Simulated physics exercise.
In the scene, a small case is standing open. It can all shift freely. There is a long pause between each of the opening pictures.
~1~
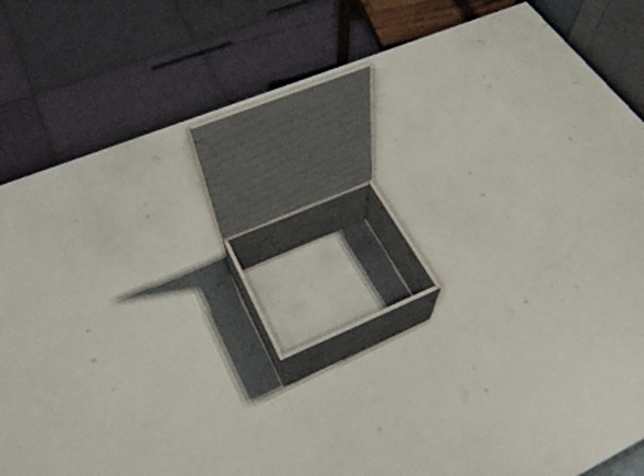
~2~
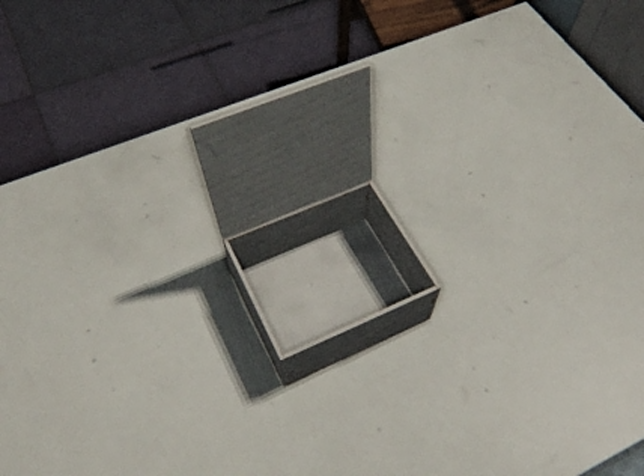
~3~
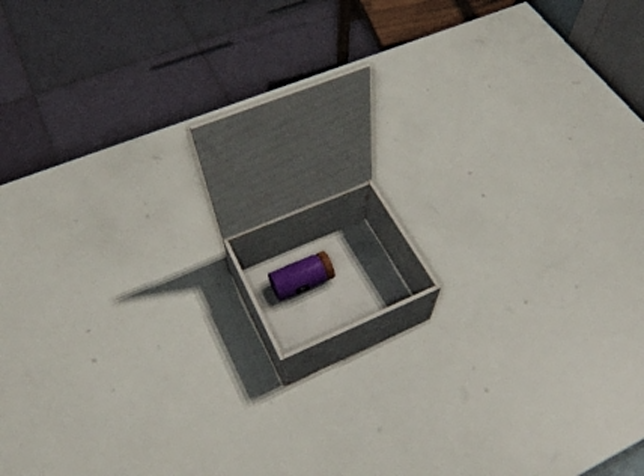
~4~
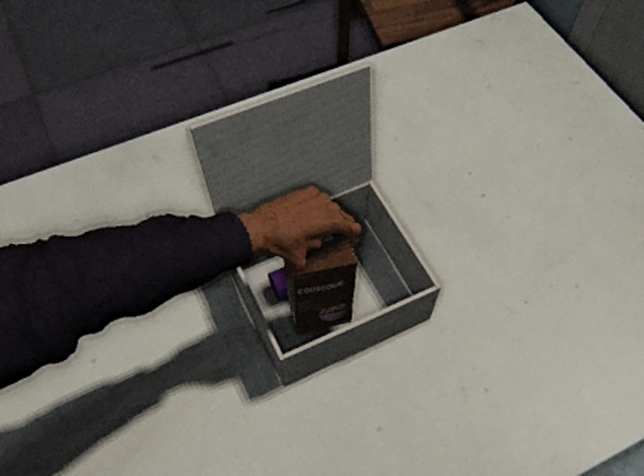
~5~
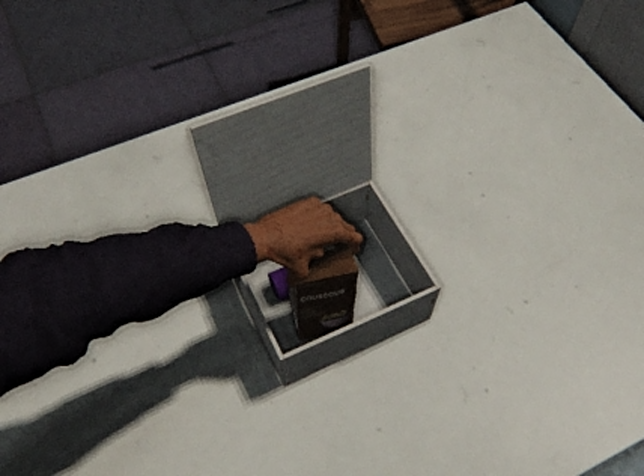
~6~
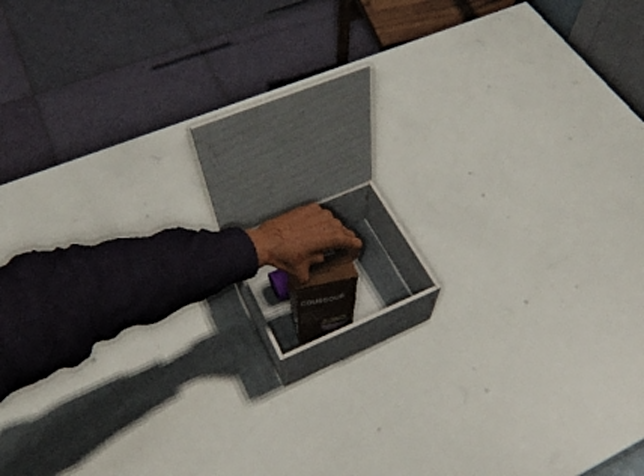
A small grey box with its lid raised stands open on a pale tabletop, seen from above at an angle by a still camera, with dark floor tiles and a bit of brown wood beyond. It is empty at first, then a purple cylinder with an orange-brown end lies inside. Next, a dark-sleeved arm reaches in from the left, its hand lowering a brown carton slightly beside the cylinder.
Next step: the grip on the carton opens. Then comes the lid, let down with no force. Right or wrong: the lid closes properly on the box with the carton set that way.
Wrong.
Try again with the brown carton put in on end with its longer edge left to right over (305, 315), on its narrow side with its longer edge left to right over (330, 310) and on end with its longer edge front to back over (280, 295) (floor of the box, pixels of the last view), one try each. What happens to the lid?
The lid is kept from lowering the first try, lowers completely the second try and is kept from lowering the third try.
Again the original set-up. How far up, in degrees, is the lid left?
Some 40°.
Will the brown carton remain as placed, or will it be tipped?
Once everything settles, it keeps its original angle.
Then, 1.20 s on from there, lid starting down.
Then, 1.70 s on from there, lid 51° above the rim.
Then, 3.10 s on from there, lid 40° above the rim.
In the end, lid 40° above the rim; both unmoved. At the end, from the last picture's camera, brown carton near (321, 293).
